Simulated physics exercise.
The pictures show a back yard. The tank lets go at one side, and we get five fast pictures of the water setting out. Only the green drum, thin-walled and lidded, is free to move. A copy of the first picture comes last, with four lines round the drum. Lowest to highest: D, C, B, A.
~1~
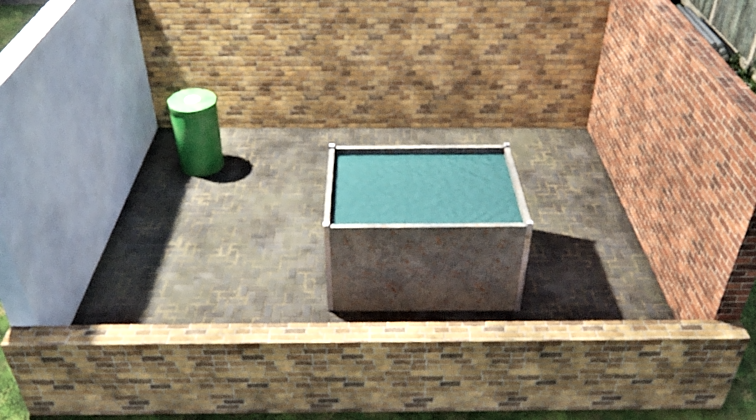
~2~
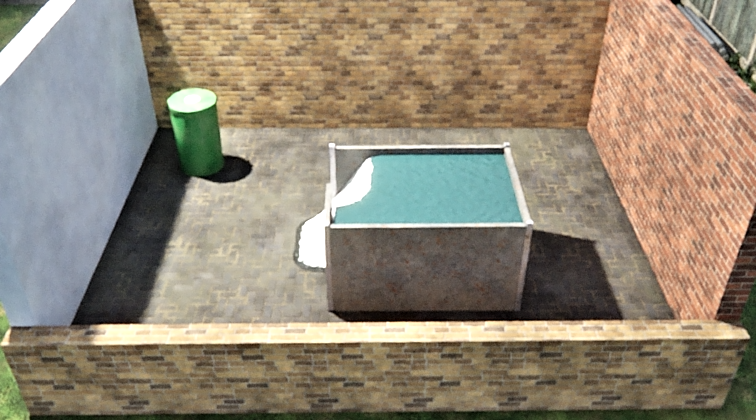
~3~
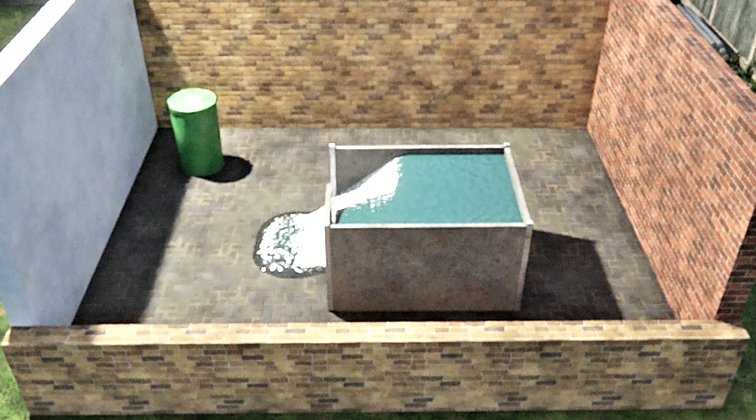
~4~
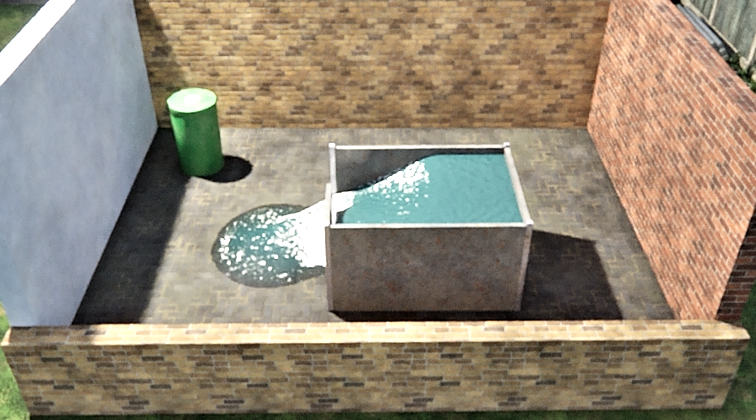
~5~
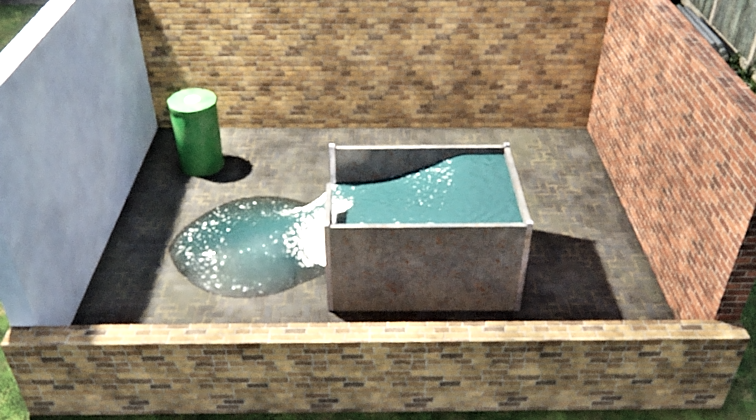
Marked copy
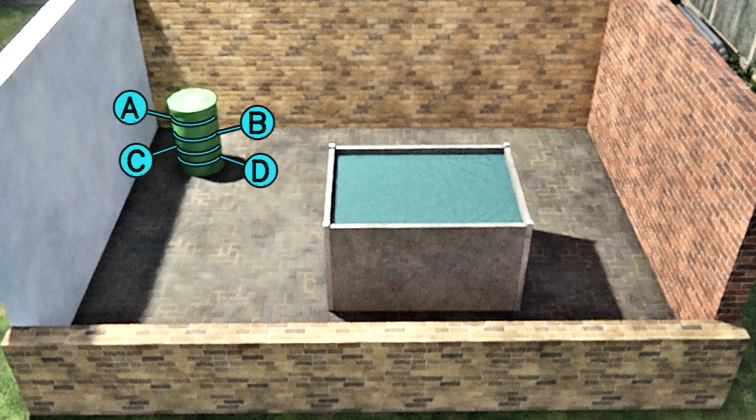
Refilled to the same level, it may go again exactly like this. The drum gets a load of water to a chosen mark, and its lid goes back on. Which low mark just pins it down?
C is the one.
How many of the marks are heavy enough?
Three of the four.
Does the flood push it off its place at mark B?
No, not at all.
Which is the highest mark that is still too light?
Mark D.
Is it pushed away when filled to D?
Yes, that goes wrong.
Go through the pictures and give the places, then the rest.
Lid of the green drum at (192, 100); tank full, its middle at (423, 189), in the first frame.
In the second frame, 1 % of the ground under water, its edge towards the drum at (310, 222).
In the third frame, 3 % of the ground under water, its edge towards the drum at (283, 217).
In the fourth frame, 6 % of the ground under water, its edge towards the drum at (264, 208).
Lid of the green drum at (192, 100); 10 % of the ground under water, its edge towards the drum at (233, 205), in the fifth frame.
In cyan, A at (189, 124); B at (192, 140); C at (194, 154); D at (196, 164); from the bottom up D, C, B, A.
Choosing A, it does not move.
Choosing B, it does not move.
Choosing C, it does not move.
Choosing D, it is pushed about 3 times its own width away.
